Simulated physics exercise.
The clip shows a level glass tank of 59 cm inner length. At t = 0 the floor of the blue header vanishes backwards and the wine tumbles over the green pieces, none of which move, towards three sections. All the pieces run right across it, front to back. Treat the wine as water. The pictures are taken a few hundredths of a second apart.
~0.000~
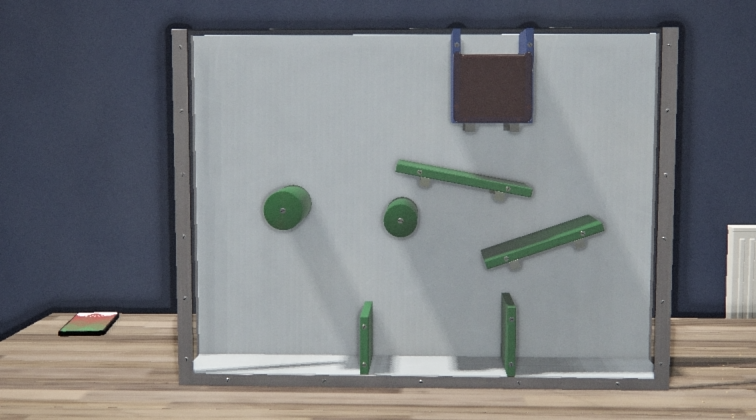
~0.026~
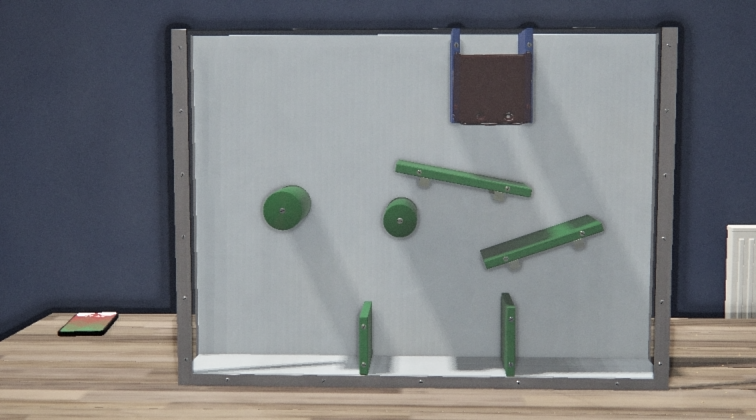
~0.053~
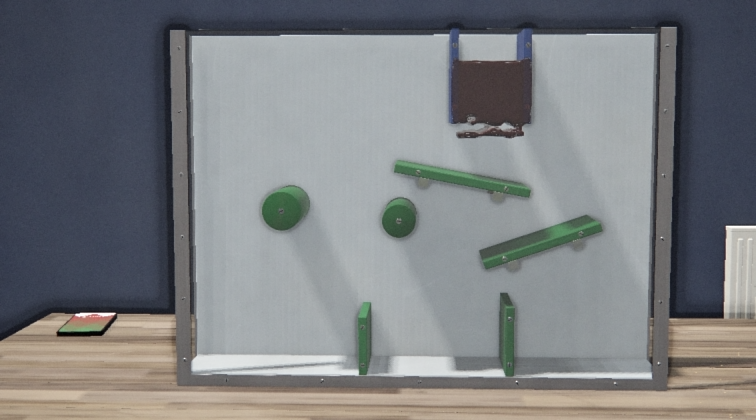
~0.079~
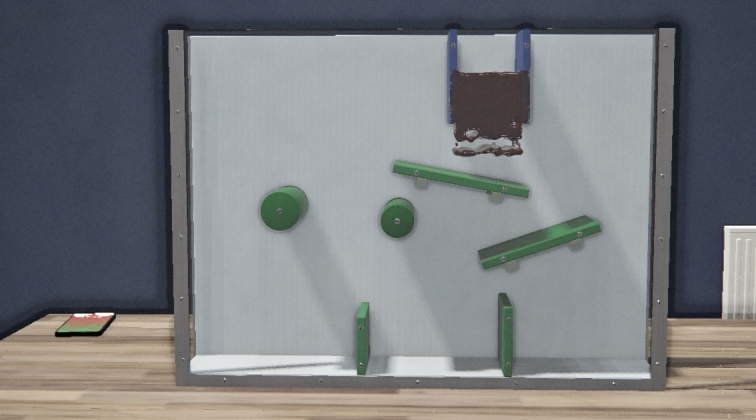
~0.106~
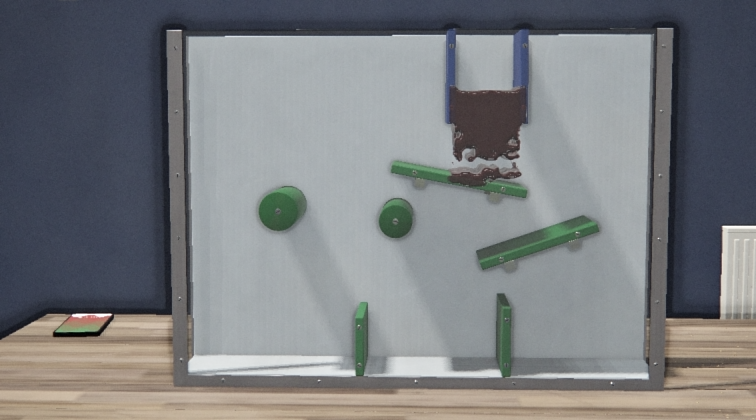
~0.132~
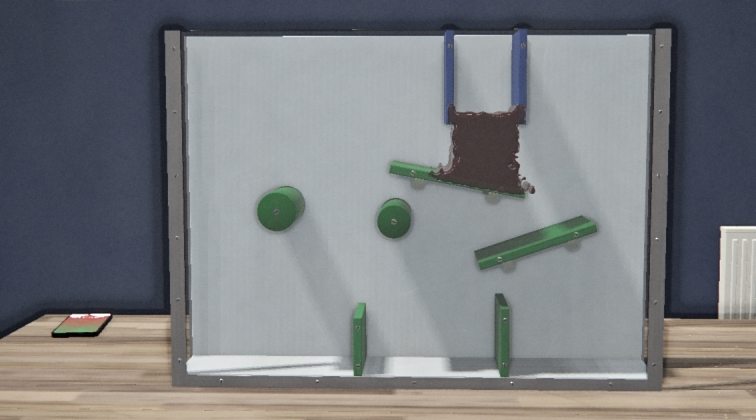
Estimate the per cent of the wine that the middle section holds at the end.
About 35 per cent.
After 0.24 s 100 per cent has yet to come down; below, left 0, middle 0, right 0.
After 0.40 s 74 per cent has yet to come down; below, left 4, middle 5, right 18.
After 0.77 s 17 per cent has yet to come down; below, left 24, middle 18, right 41.
In the end the left section holds 24, the middle 34 and the right 42 per cent.
